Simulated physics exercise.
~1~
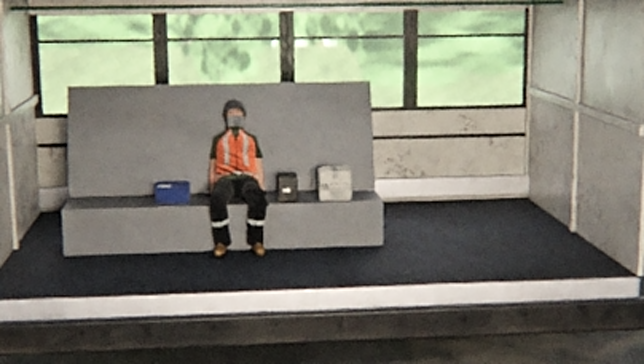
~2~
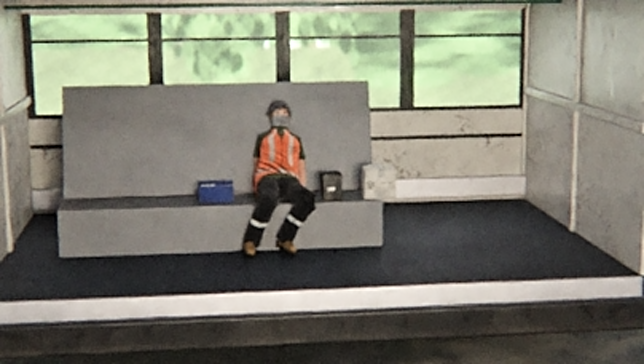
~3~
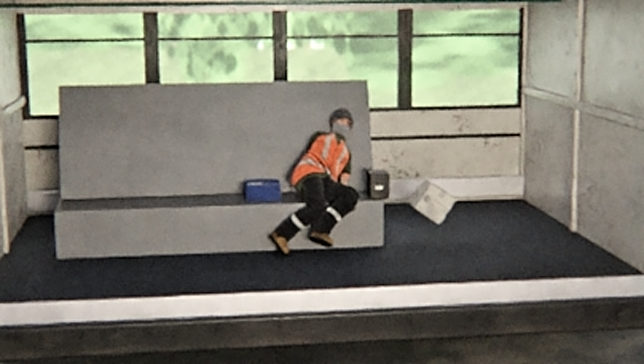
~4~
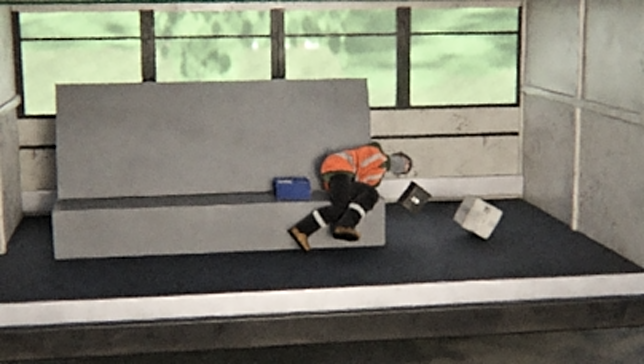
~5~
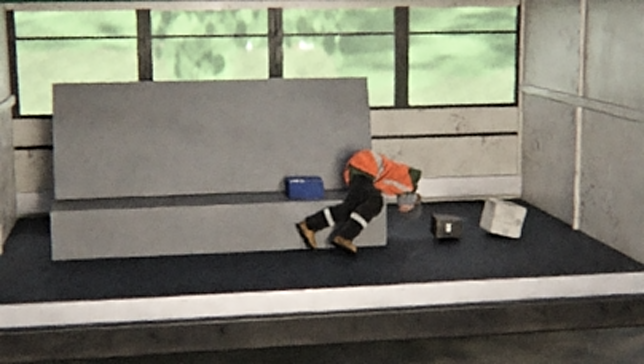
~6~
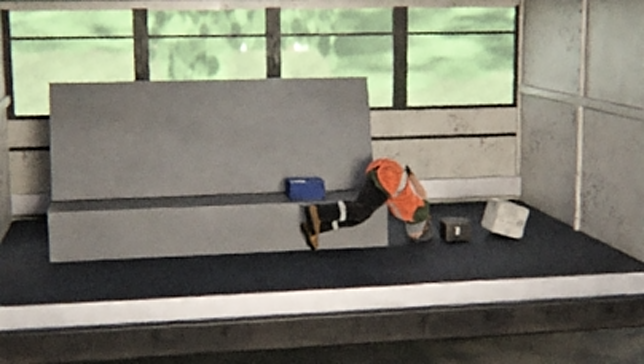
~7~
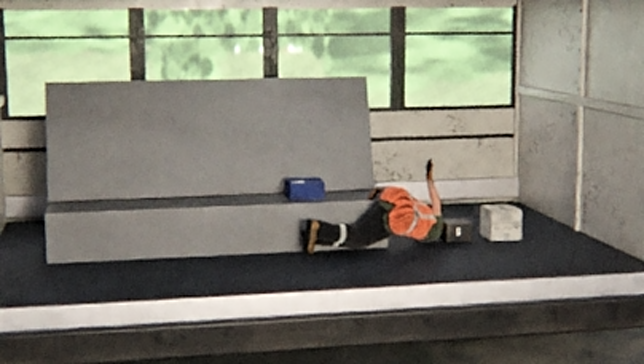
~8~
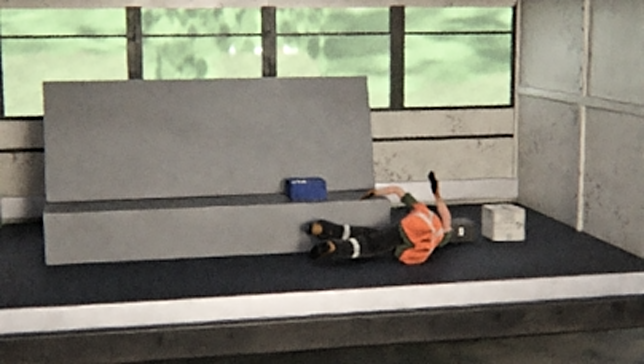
At the start, a figure in an orange vest and dark trousers sits on a long grey bench below windows, a blue carton on the left and a black tub and white holdall on the right. All of them slide right along the seat, and the holdall tips off the end. The figure leans over to the right as the tub follows it down. The commuter then topples headfirst over the bench end, legs trailing, while the carton stops on the seat. Finally the commuter lies on the floor beside the tub and holdall, one arm raised.
